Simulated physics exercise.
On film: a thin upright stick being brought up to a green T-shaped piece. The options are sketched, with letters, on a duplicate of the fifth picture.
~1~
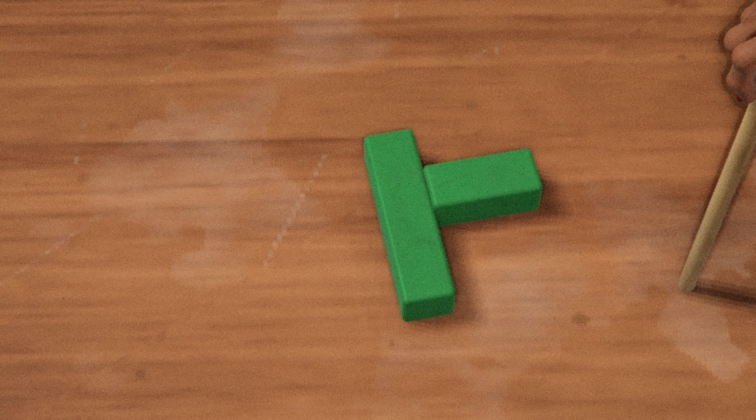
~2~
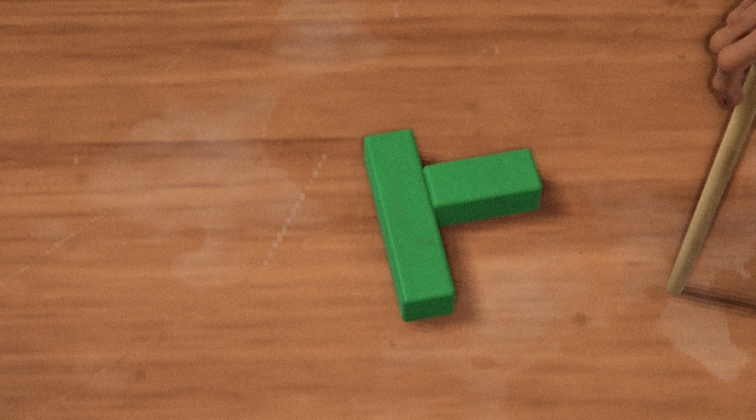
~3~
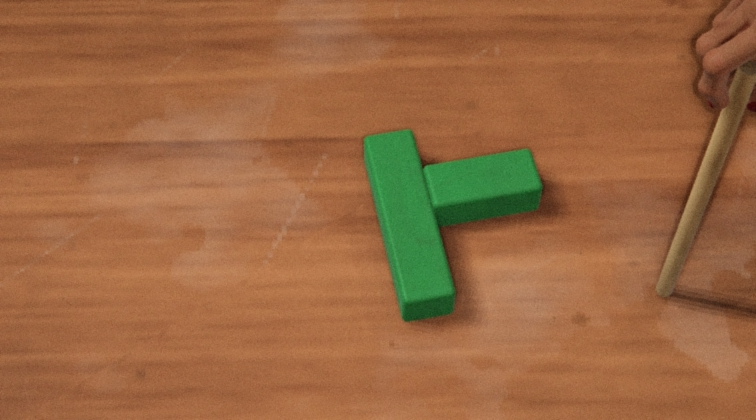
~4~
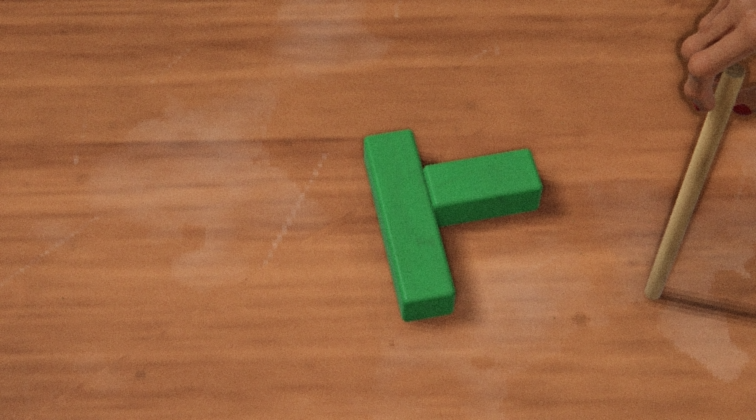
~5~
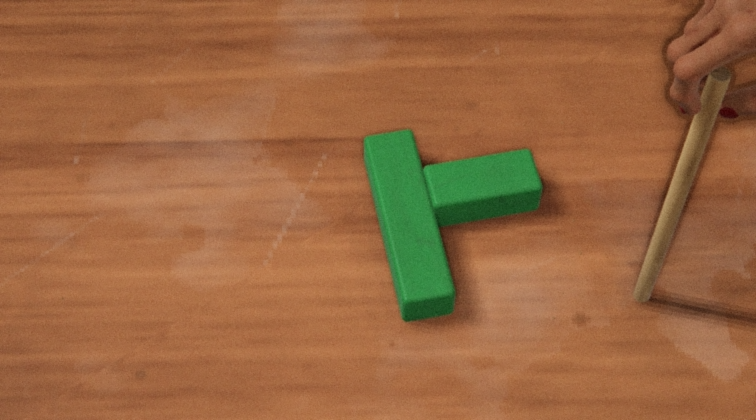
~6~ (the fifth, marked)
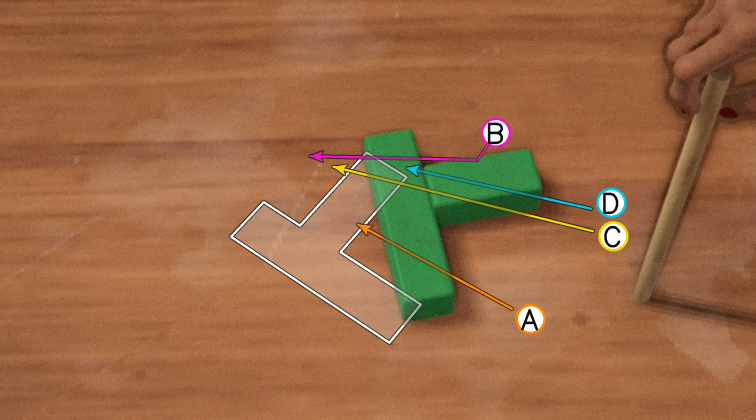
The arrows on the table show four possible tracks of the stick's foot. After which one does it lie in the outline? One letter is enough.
Arrow D does it.
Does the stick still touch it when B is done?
No.
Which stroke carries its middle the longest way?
Stroke C.
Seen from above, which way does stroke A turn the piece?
On that stroke, clockwise.
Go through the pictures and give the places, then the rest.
Green T-shaped piece (408, 211), in the first frame.
Green T-shaped piece (408, 211), in the second frame.
Green T-shaped piece (408, 211), in the third frame.
Green T-shaped piece (408, 211), in the fourth frame.
Green T-shaped piece (408, 211), in the fifth frame.
On the marked copy, A from (512, 309) to (358, 224); B from (478, 160) to (310, 156); C from (593, 231) to (334, 167); D from (591, 209) to (406, 168).
Taking D. A third of the way, foot of the stick (522, 195), piece (389, 216).
Two thirds of the way, foot of the stick (456, 180), piece (344, 234).
When it is over, foot of the stick (406, 169), piece (324, 249); it fills the outline.
As for the rest, A leaves the piece out of the outline, at (343, 171); B leaves the piece out of the outline, at (388, 219); C leaves the piece out of the outline, at (309, 173).
